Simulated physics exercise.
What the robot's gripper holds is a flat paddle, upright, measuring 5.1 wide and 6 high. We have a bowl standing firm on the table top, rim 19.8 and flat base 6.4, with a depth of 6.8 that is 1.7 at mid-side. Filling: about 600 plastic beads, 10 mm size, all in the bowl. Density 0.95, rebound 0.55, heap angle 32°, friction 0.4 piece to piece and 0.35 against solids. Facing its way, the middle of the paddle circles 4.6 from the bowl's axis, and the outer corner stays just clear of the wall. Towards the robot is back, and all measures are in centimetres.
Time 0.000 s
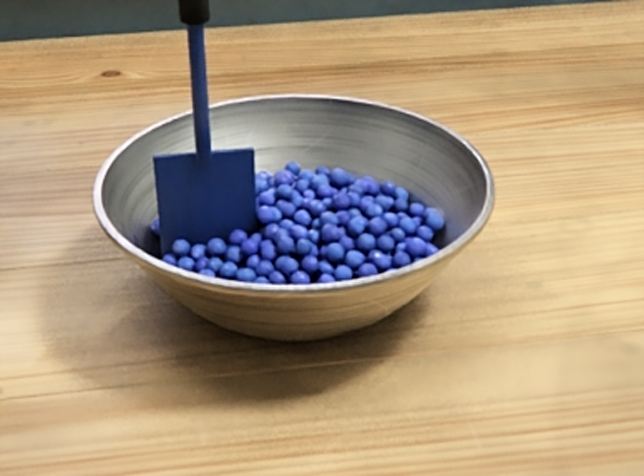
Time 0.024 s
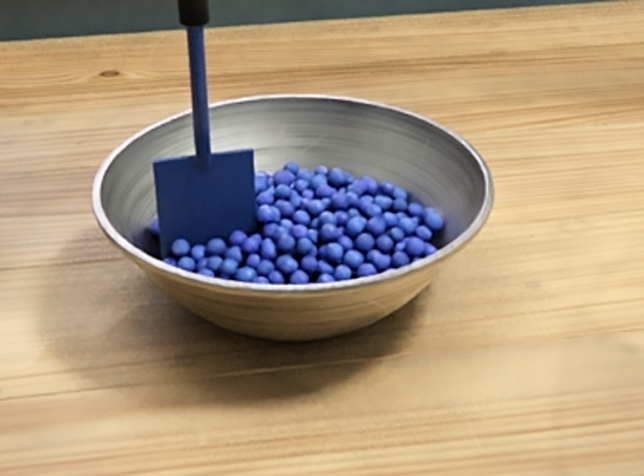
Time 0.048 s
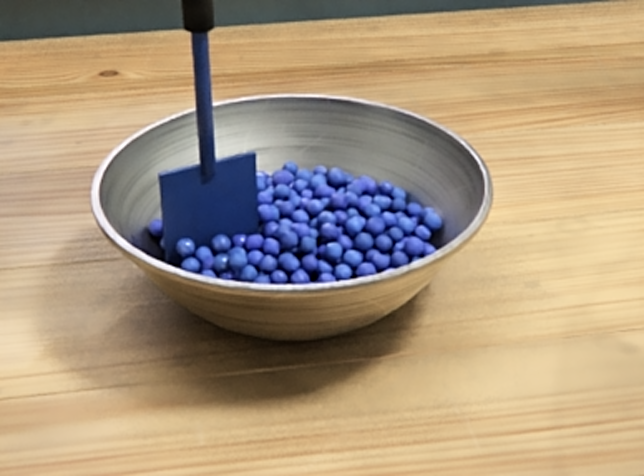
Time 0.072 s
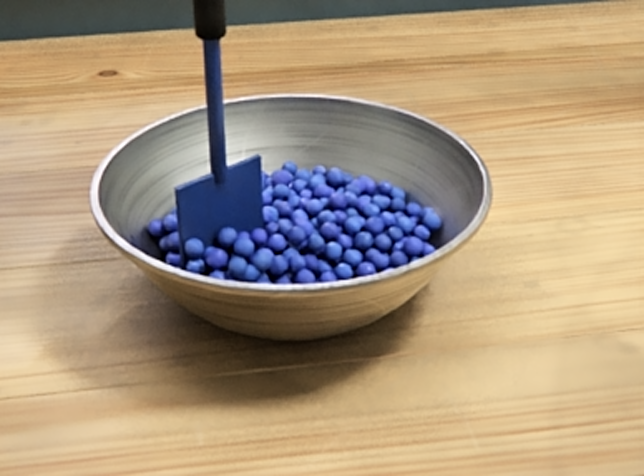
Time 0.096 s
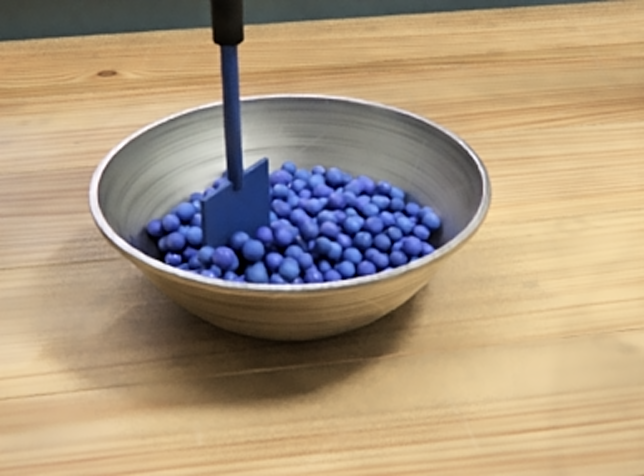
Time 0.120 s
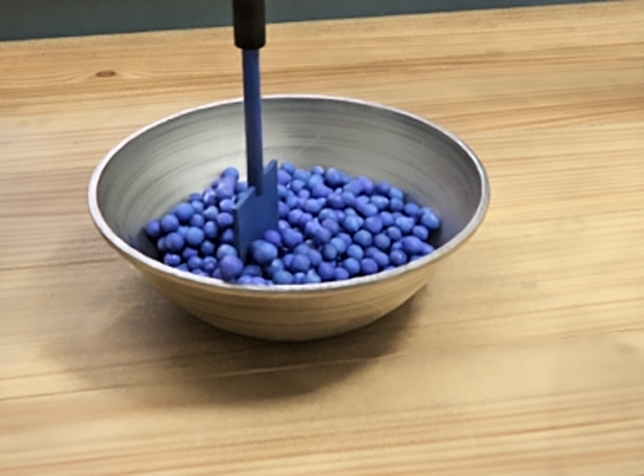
On a wooden table top, a flat blue paddle turning and moving rightward through blue beads in a metallic bowl that stays still.
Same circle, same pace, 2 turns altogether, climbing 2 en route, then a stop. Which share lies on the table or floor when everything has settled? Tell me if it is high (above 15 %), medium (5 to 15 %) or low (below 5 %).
It is medium, 5 to 15 %.
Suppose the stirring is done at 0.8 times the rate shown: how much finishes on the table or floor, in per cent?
I'd put it near 5 %.
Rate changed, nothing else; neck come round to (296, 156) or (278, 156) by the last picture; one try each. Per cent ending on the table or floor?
Some 25 and 15 %.
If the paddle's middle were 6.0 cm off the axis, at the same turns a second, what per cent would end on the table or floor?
It would be close to 0 per cent then.
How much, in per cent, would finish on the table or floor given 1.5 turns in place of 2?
Then some 10 per cent.
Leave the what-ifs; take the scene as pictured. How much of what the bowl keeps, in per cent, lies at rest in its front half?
Near 50 per cent of what stays in the bowl.
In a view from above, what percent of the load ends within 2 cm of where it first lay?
Around 45 in a hundred.
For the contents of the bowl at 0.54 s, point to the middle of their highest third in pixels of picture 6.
Roughly pixel (205, 202).
After 0.54 s, 320° round, highest piece 9 above the table; 559 in the bowl, 31 on the table or floor, 14 in flight or on the tool.
After 0.97 s, 218° round, highest piece 6 above the table; 545 in the bowl, 59 on the table or floor.
After 1.38 s, 0° round, highest piece 6 above the table; 545 in the bowl, 59 on the table or floor.
After 2.08 s, 0° round, highest piece 6 above the table; 545 in the bowl, 59 on the table or floor.
At rest, 545 in the bowl, 59 on the table or floor. That is 10 % on the table or floor.
